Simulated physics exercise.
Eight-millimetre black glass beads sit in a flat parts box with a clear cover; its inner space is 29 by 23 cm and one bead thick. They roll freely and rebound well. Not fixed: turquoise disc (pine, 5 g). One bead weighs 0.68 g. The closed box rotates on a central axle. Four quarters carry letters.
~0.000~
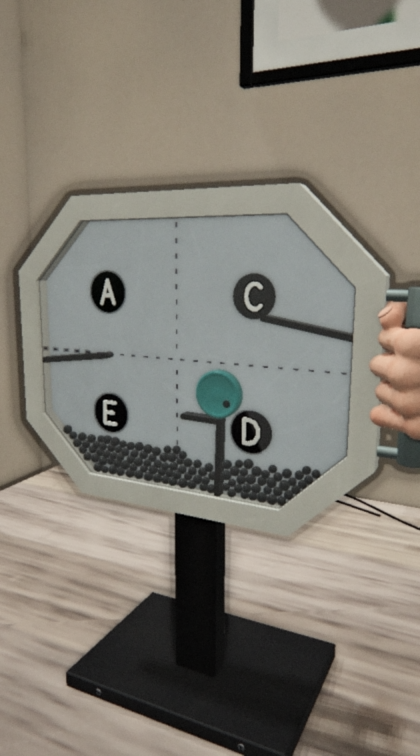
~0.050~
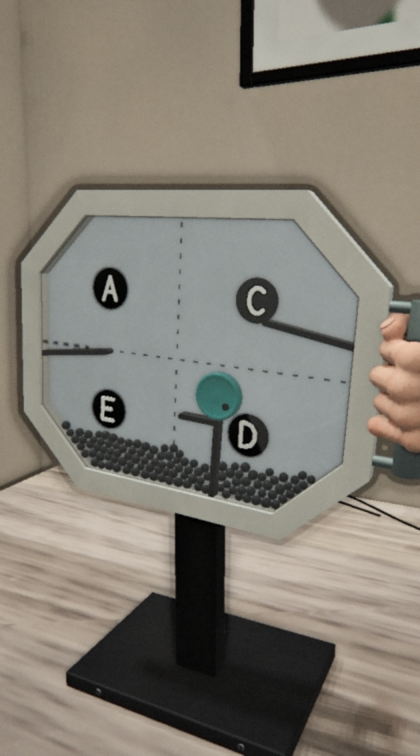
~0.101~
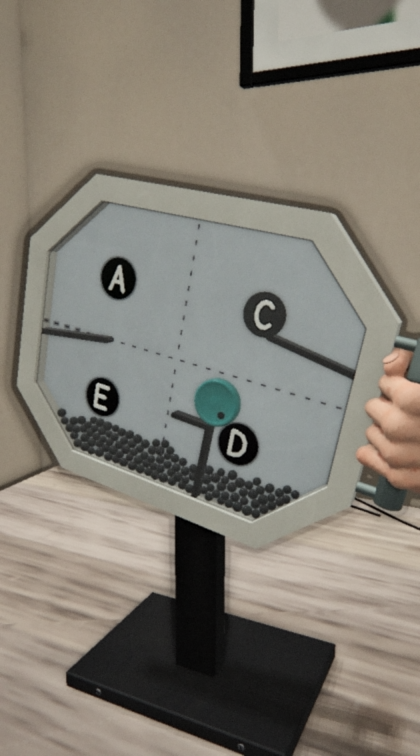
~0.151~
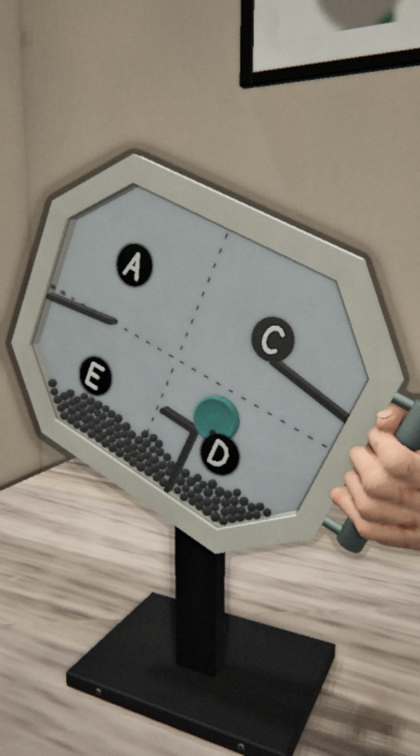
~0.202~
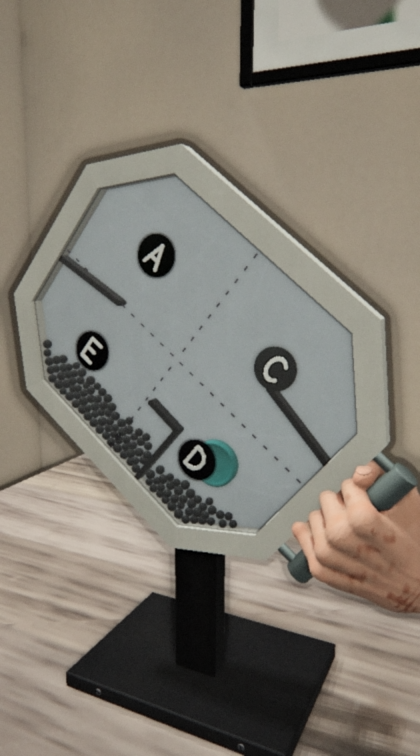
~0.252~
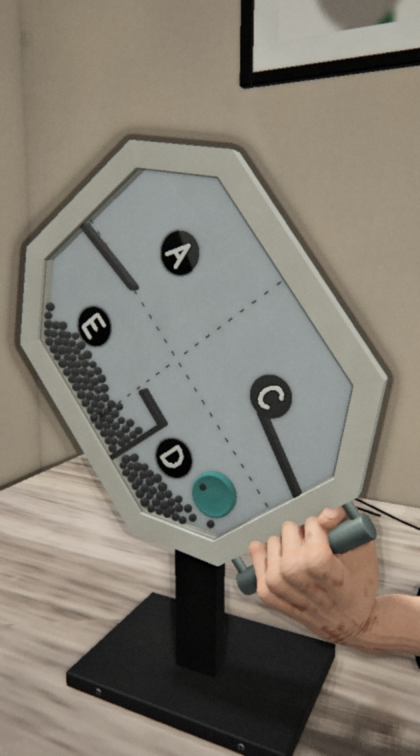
On a wooden table beside a wall, a hand gripping the handle turned an eight-sided clear-fronted box clockwise on its stand, and the dark beads shifted toward the left while the turquoise disc moved lower.
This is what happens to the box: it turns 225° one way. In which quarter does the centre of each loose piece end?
Turquoise disc: A.
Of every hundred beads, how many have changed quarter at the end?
Roughly 80 per cent.
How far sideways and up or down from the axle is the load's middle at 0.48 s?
Some 8 cm left and 1 cm above.
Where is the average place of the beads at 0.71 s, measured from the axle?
Some 2 cm left and 2 cm above.
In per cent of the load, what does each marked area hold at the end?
Quarter A: 65; quarter C: 0; quarter D: 0; quarter E: 35.
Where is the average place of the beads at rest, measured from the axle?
About 5 cm right and 10 cm below.
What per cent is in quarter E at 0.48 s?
Some 35 per cent.
After 0.48 s, it stands 121° clockwise; the beads' middle is 8 cm left of and 1 cm above the centre; D 65 %, E 35 %; turquoise disc in C.
After 0.71 s, it has come round 189° clockwise; the beads' middle is 2 cm left of and 2 cm above the centre; A 25 %, C 10 %, D 50 %, E 15 %; turquoise disc in C.
After 0.90 s, it has come round 225° clockwise; the beads' middle is 2 cm right of and 4 cm below the centre; A 35 %, C 10 %, D 20 %, E 35 %; turquoise disc in C.
All still by 1.6 s, it has come round 225° clockwise; A 65 %, C 0 %, D 0 %, E 35 %; turquoise disc in A.
